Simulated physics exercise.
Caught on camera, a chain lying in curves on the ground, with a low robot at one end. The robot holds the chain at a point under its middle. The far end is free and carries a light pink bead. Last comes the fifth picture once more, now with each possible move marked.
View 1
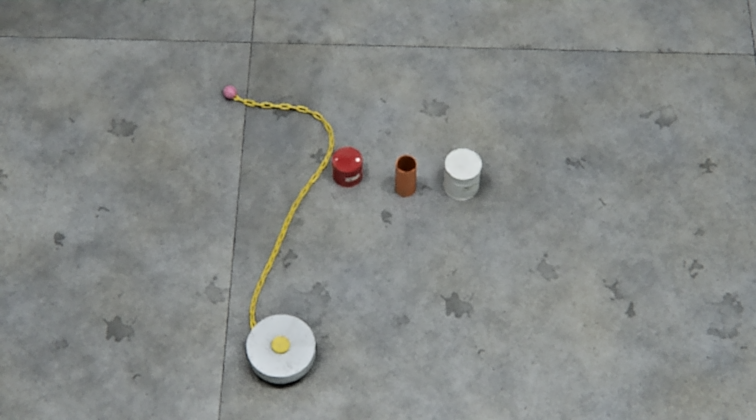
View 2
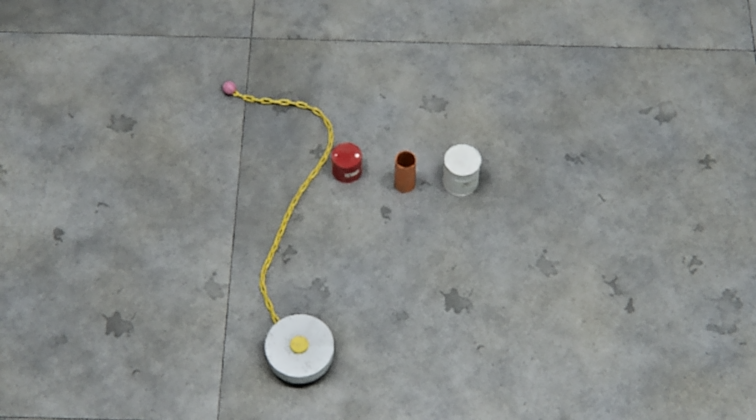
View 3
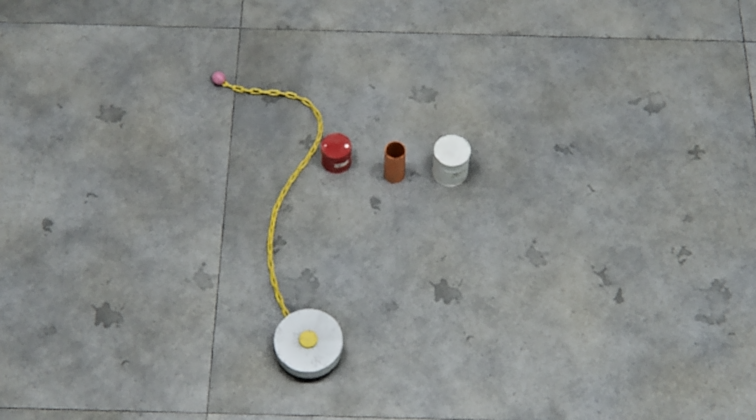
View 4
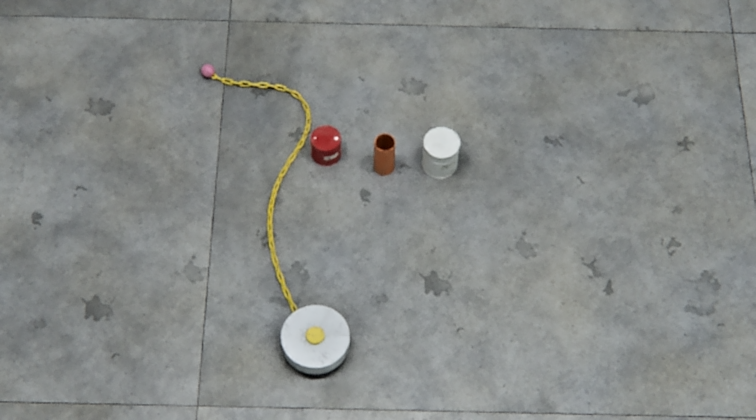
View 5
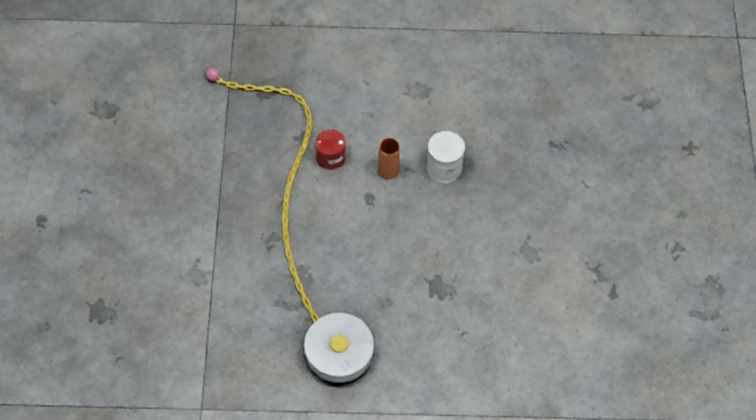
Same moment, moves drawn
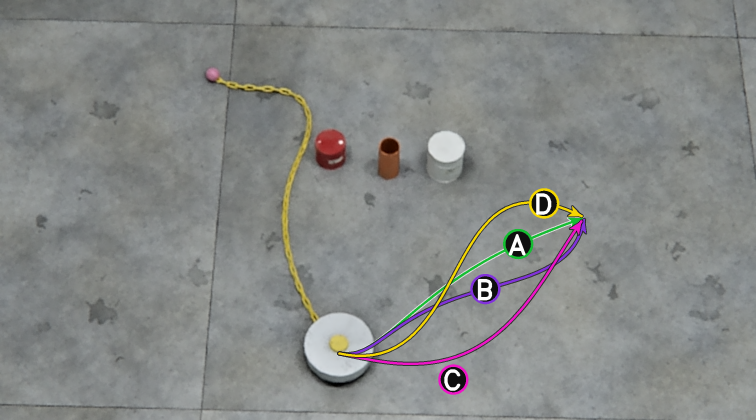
A low, round white robot slides steadily right across the grey floor, drawing the lower part of a curving yellow chain with it, while the pink-beaded far end stays put and the red pot, orange post and white keg stand still.
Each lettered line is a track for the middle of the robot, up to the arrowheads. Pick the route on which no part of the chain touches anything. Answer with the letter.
It should follow C.
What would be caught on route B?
The red pot.
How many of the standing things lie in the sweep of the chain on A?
It sweeps two.
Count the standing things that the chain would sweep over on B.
One.
On the marked copy, A from (339, 353) via (458, 278) to (582, 218); B from (339, 353) via (470, 294) to (584, 220); C from (339, 353) via (498, 333) to (582, 221); D from (339, 353) via (457, 270) to (582, 216).
Following C. Soon after the start, robot (462, 350), middle of the chain (320, 216), free end (221, 78).
Later, robot (547, 272), middle of the chain (349, 222), free end (236, 87).
In the end, robot (586, 212), middle of the chain (382, 211), free end (245, 96); nothing has been touched.
As for the rest, A meets the orange post and red pot; B meets the red pot; D meets the white keg, orange post and red pot.
